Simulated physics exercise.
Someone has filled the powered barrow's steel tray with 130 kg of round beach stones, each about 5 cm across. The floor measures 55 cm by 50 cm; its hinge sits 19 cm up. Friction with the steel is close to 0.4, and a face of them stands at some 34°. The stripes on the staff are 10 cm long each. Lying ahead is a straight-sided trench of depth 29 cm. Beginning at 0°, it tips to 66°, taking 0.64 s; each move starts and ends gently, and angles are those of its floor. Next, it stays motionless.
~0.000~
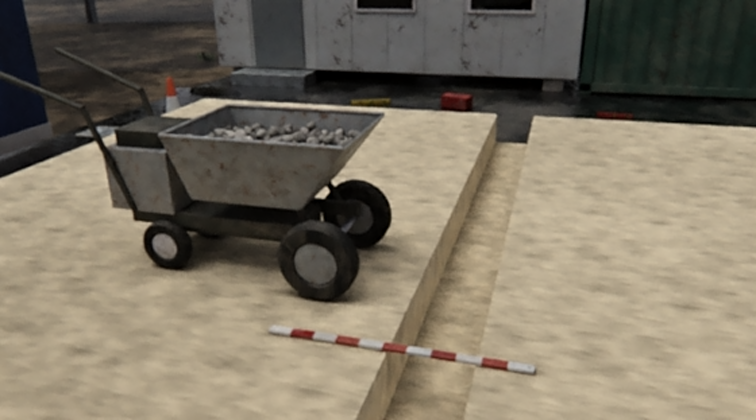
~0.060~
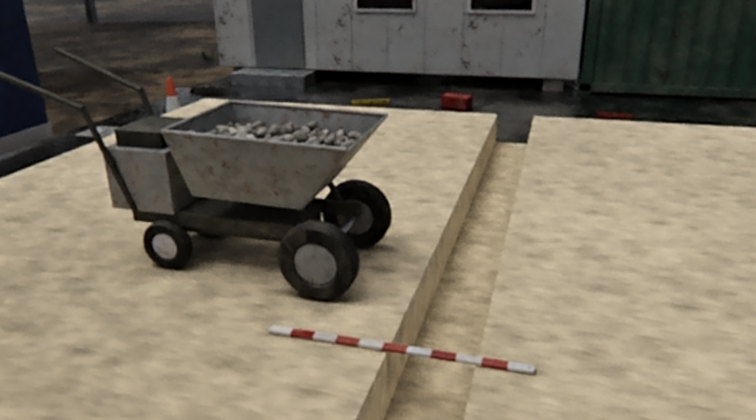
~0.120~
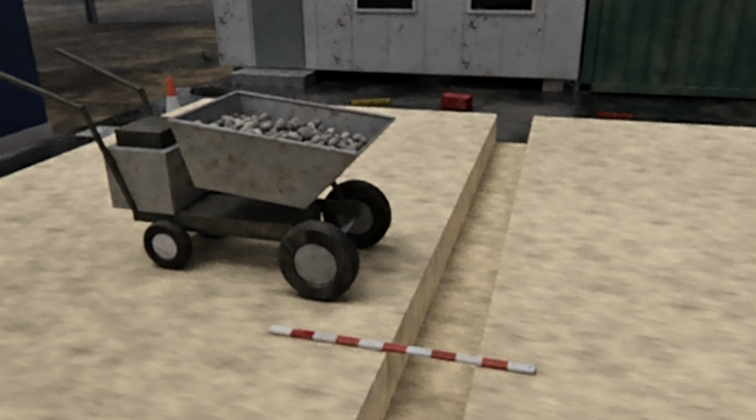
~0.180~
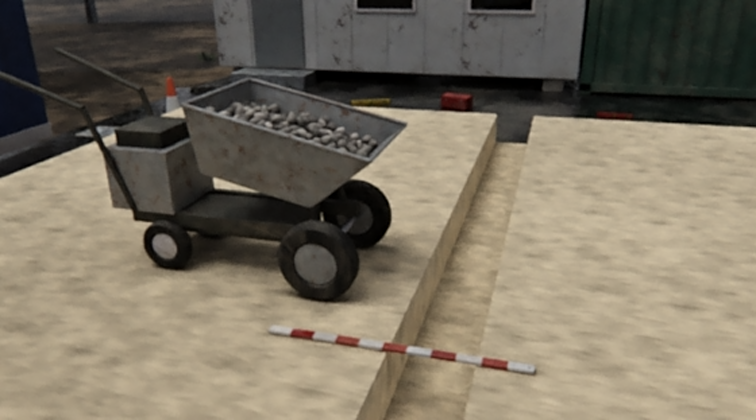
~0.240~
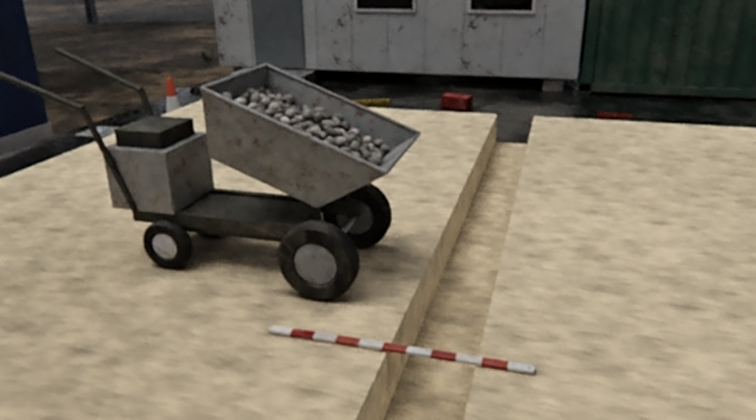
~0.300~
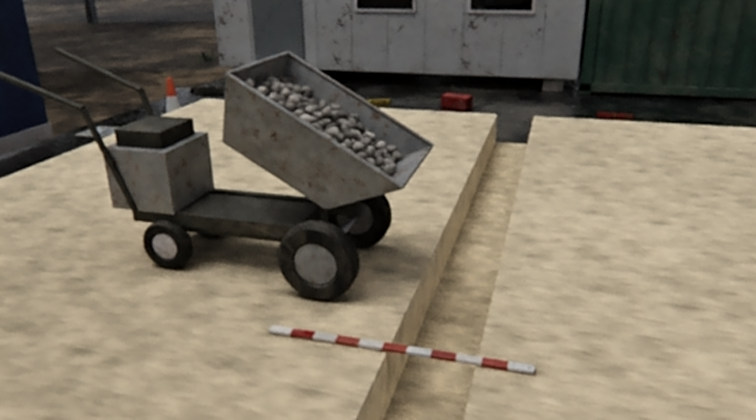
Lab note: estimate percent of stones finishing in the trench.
Approx. 40 %.
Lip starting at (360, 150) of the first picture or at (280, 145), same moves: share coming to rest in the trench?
25 %, then 90 %.
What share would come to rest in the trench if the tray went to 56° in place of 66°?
Trench share: Approx. 30%.
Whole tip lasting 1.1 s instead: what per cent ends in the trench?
Roughly 55 per cent.
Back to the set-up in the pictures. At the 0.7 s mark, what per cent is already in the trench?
About 10%.
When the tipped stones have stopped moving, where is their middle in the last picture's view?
Middle at around (526, 290), I'd say.
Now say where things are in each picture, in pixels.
The tray is at 0°, its lip at (343, 149); the top of the load is at (287, 135), in the first frame.
The tray is at 2°, its lip at (347, 150); the top of the load is at (262, 134); the stones move at 0.4 m/s on average, in the second frame.
The tray is at 6°, its lip at (357, 154); the top of the load is at (246, 124); the stones move at 0.8 m/s on average, in the third frame.
Lip at (371, 162), floor tilted 13°, highest stones at (244, 111); the stones move at 1.1 m/s on average, in the fourth frame.
The tray is at 21°, its lip at (387, 173); the top of the load is at (256, 97); the stones move at 1.3 m/s on average, in the fifth frame.
Lip at (403, 188), floor tilted 30°, highest stones at (275, 85); the stones move at 1.5 m/s on average, in the sixth frame.
After 0.5 s the floor is at 56°; 100 % in the tray; the foremost stones are at (420, 210).
After 0.7 s the floor is at 66°; 82 % in the tray, 11 % in the trench, 6 % past the trench; the foremost stones are at (519, 282).
After 1.1 s the floor is at 66°; 25 % in the tray, 16 % in the trench, 59 % past the trench; the foremost stones are at (697, 317).
After 3.0 s the floor is at 66°; 0 % in the tray, 40 % in the trench, 60 % past the trench; the foremost stones are past the picture's edge.
